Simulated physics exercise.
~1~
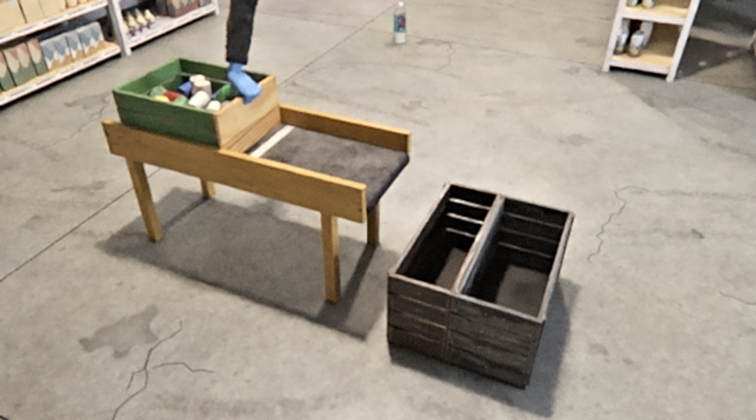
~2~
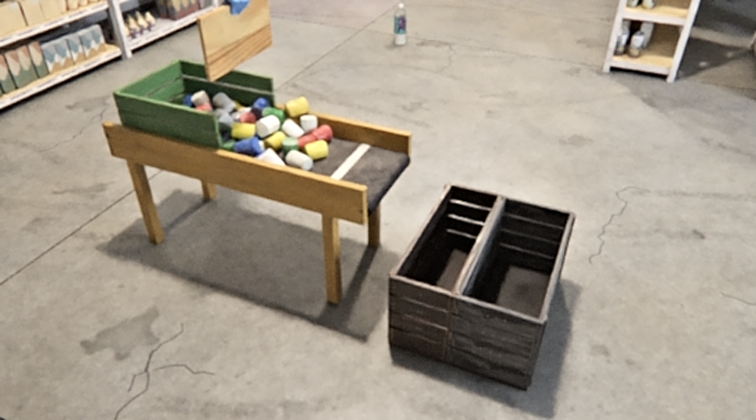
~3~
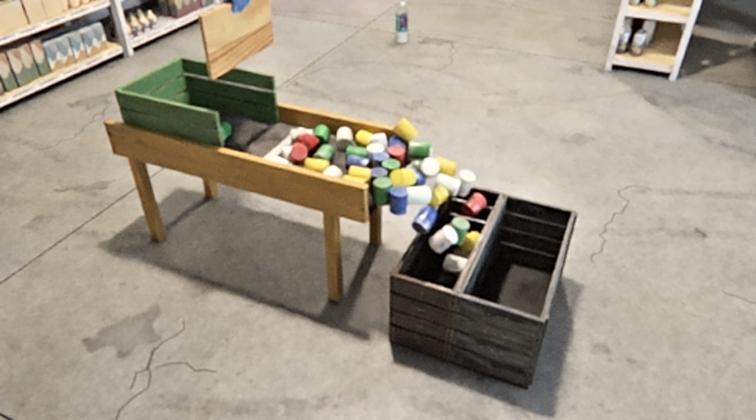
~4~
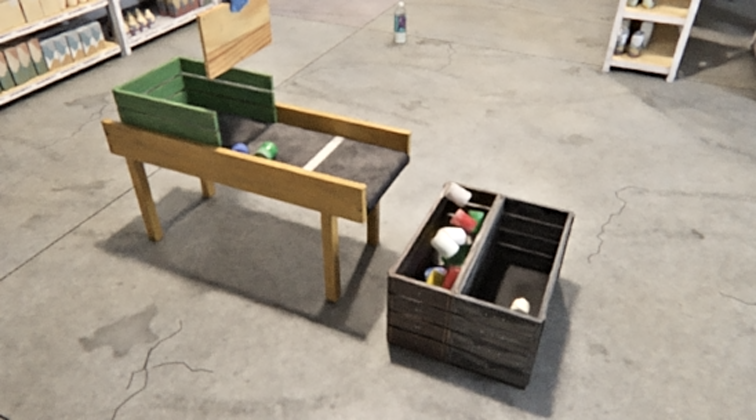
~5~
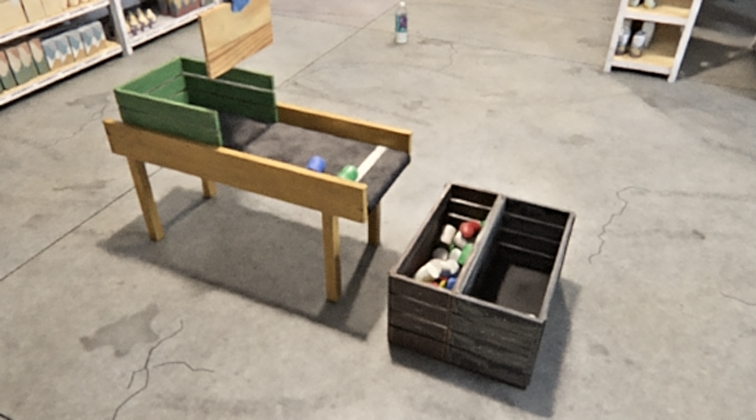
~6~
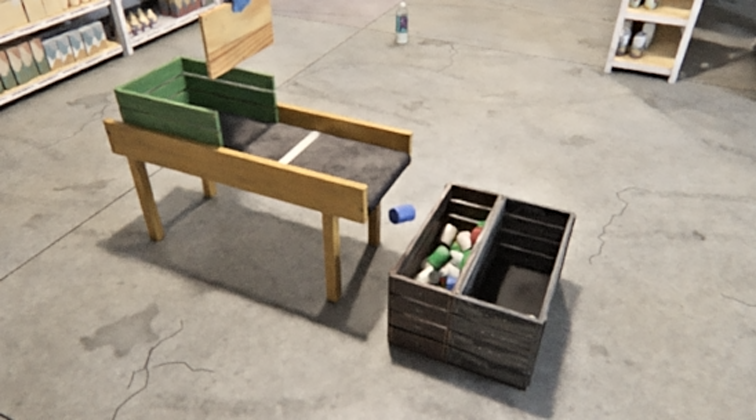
A wooden-sided table with a dark belt top stands on a cracked concrete floor, seen from above in a slightly swaying view, with store shelves behind. A green pen full of colourful little jars sits at its left end, and a dark slatted crate with two compartments waits on the floor to the right. A blue-gloved hand lifts the pen's wooden gate, and the jars spread rightward along the belt. They pour off the end, mostly into the crate's left compartment. Two stragglers follow, and finally a blue one is in mid-air short of the crate.
